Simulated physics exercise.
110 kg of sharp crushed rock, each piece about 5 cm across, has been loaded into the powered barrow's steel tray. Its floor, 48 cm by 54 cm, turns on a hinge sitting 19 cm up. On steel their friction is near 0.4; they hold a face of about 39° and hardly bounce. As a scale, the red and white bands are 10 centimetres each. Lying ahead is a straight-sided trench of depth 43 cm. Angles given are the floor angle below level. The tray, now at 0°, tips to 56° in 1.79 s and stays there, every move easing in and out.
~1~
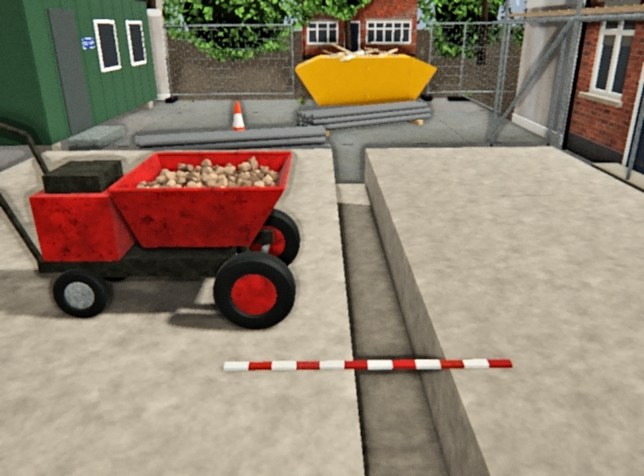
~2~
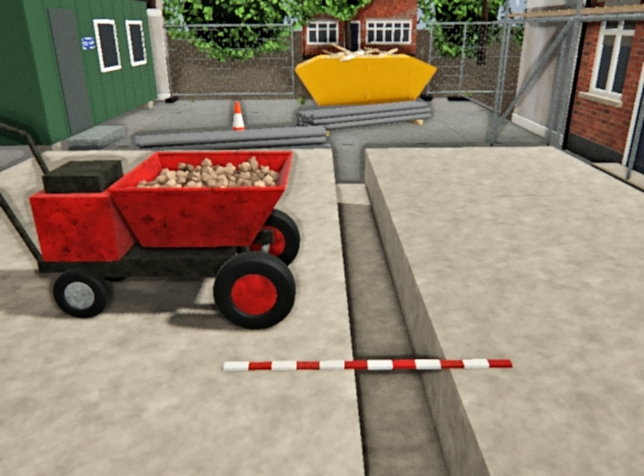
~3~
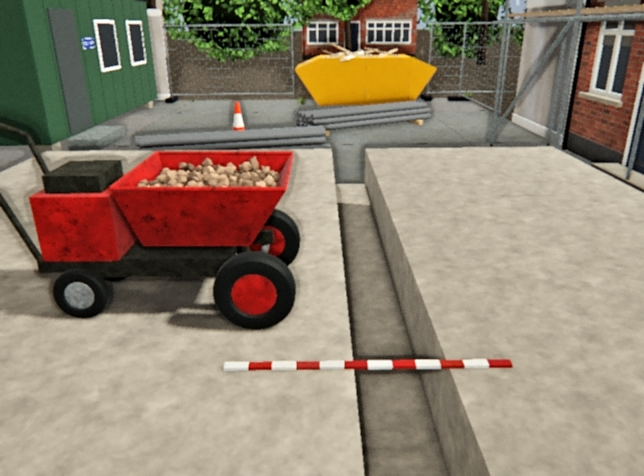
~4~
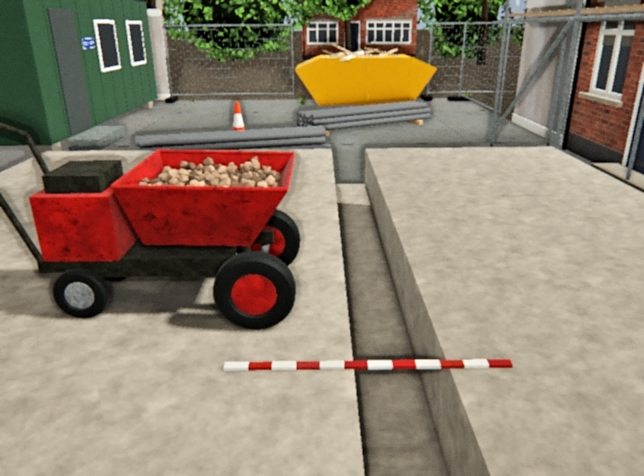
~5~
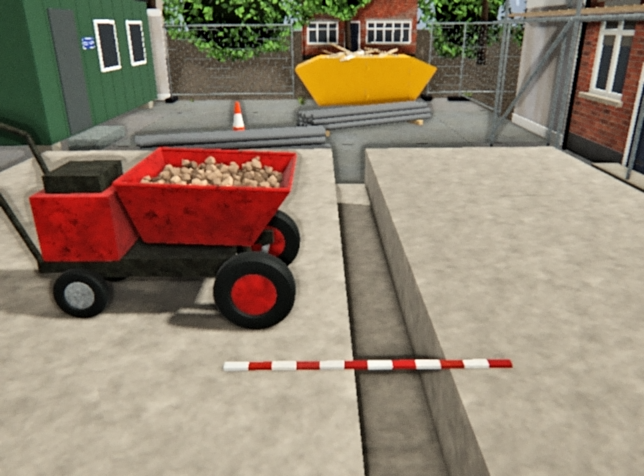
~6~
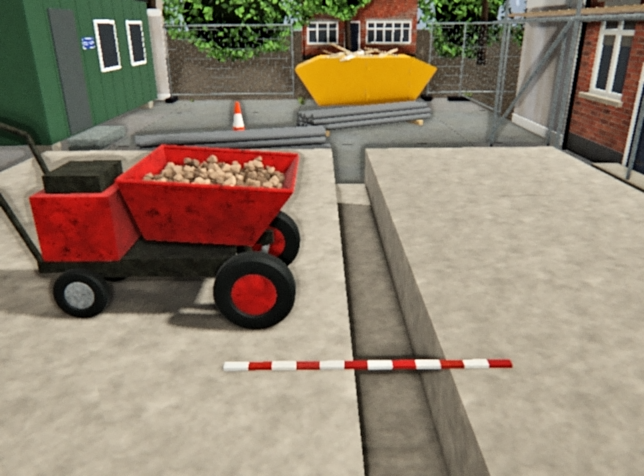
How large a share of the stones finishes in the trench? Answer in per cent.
A share of about 6 per cent.
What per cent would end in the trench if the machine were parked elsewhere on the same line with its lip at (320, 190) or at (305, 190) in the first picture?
Roughly 5 percent for the first, and 5 percent for the second.
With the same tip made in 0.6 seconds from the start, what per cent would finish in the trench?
It would come to roughly 25 per cent.
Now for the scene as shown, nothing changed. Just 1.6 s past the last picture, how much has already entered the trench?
Some 0 per cent.
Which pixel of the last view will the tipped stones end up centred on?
The middle should be near (395, 352).
Then, 1.0 s after the last picture the floor is at 47°, 100 % in the tray; the foremost stones are at (342, 226).
Then, 1.6 s after the last picture the floor is at 56°, 99 % in the tray, 1 % in the trench; the foremost stones are at (378, 260).
Then, 1.9 s after the last picture the floor is at 56°, 97 % in the tray, 3 % in the trench; the foremost stones are at (405, 346).
Then, 3.9 s after the last picture the floor is at 56°, 94 % in the tray, 6 % in the trench; the foremost stones are at (413, 342).
